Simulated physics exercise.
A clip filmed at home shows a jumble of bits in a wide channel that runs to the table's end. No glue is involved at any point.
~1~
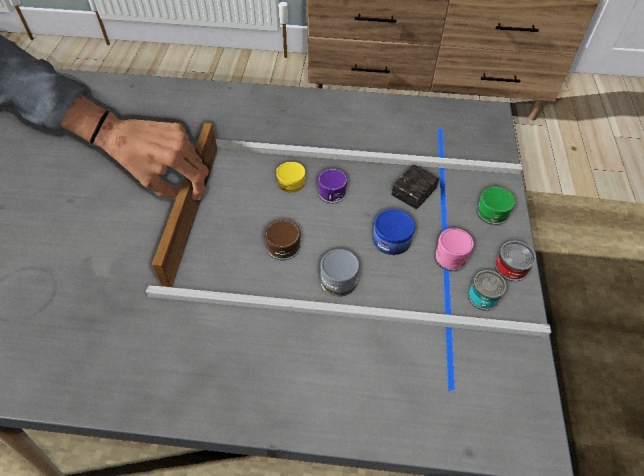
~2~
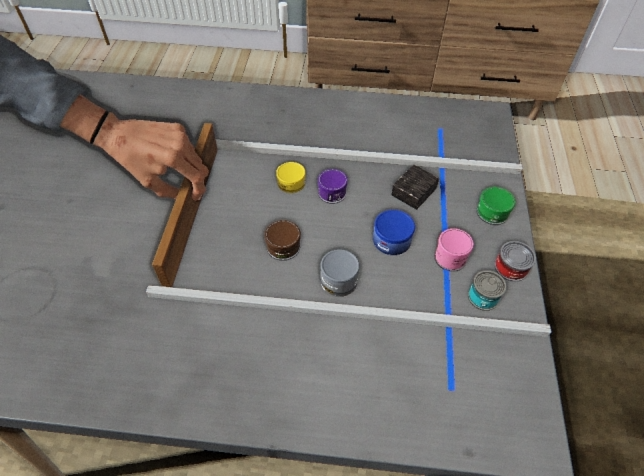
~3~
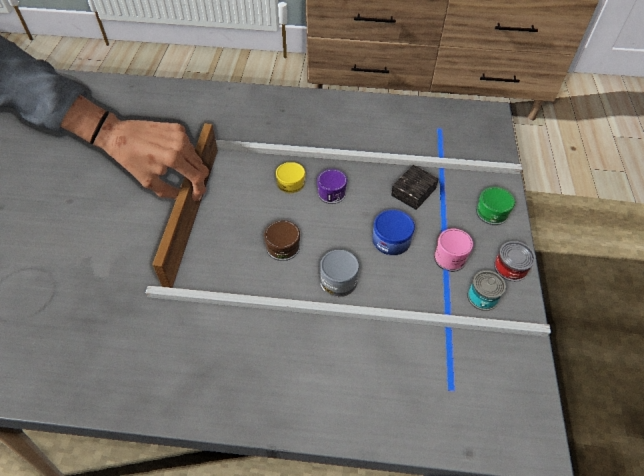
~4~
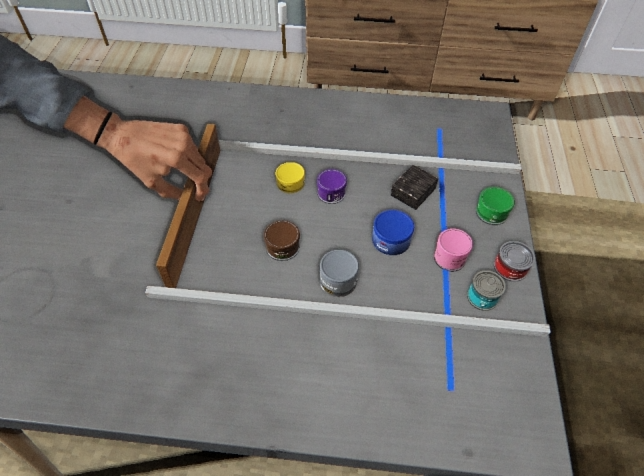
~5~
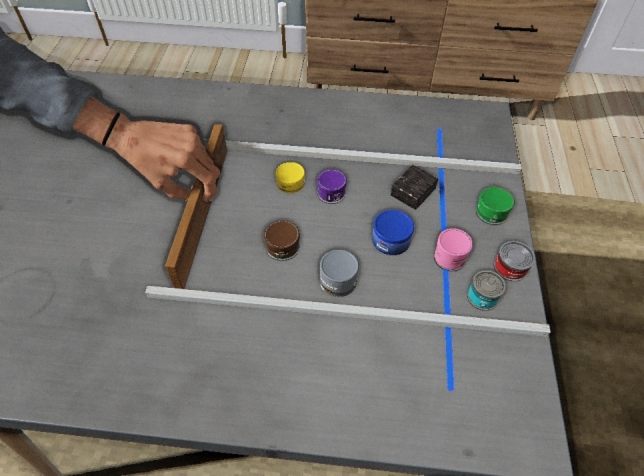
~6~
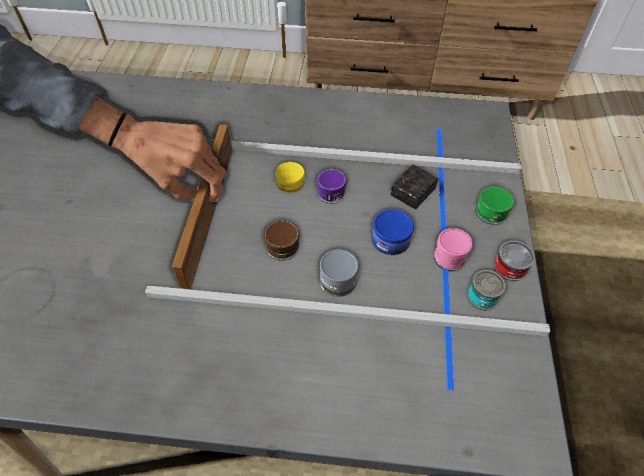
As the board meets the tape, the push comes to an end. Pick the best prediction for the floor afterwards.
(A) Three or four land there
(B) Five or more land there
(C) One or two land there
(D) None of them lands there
None of them lands there (D).
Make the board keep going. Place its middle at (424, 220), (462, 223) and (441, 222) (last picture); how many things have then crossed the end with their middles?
That makes 0, 2, 0.
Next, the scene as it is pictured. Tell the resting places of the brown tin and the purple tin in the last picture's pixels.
Near (464, 258) and (459, 211).
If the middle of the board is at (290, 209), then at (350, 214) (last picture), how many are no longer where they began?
That makes 3 at the first spot and 5 at the second.
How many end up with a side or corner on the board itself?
4 in contact.
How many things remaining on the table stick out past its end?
Answer: 2.
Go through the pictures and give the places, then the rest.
The first picture shows red tin (515, 261); green tin (496, 206); turquoise pot (487, 291); board (189, 200); tape (445, 235).
The second picture shows green tin (495, 206); pink pot (453, 250).
The third picture shows turquoise pot (486, 291); black block (415, 187).
The fourth picture shows red tin (514, 261); blue tub (393, 233).
The fifth picture shows green tin (495, 206); board (201, 201).
The sixth picture shows red tin (514, 261); green tin (494, 206); turquoise pot (486, 290); board (206, 201); tape (444, 235).
Soon after, none off yet; red tin at rest near (514, 261); green tin at rest near (494, 206); turquoise pot at rest near (486, 290).
In the end, the number that fall off is zero.
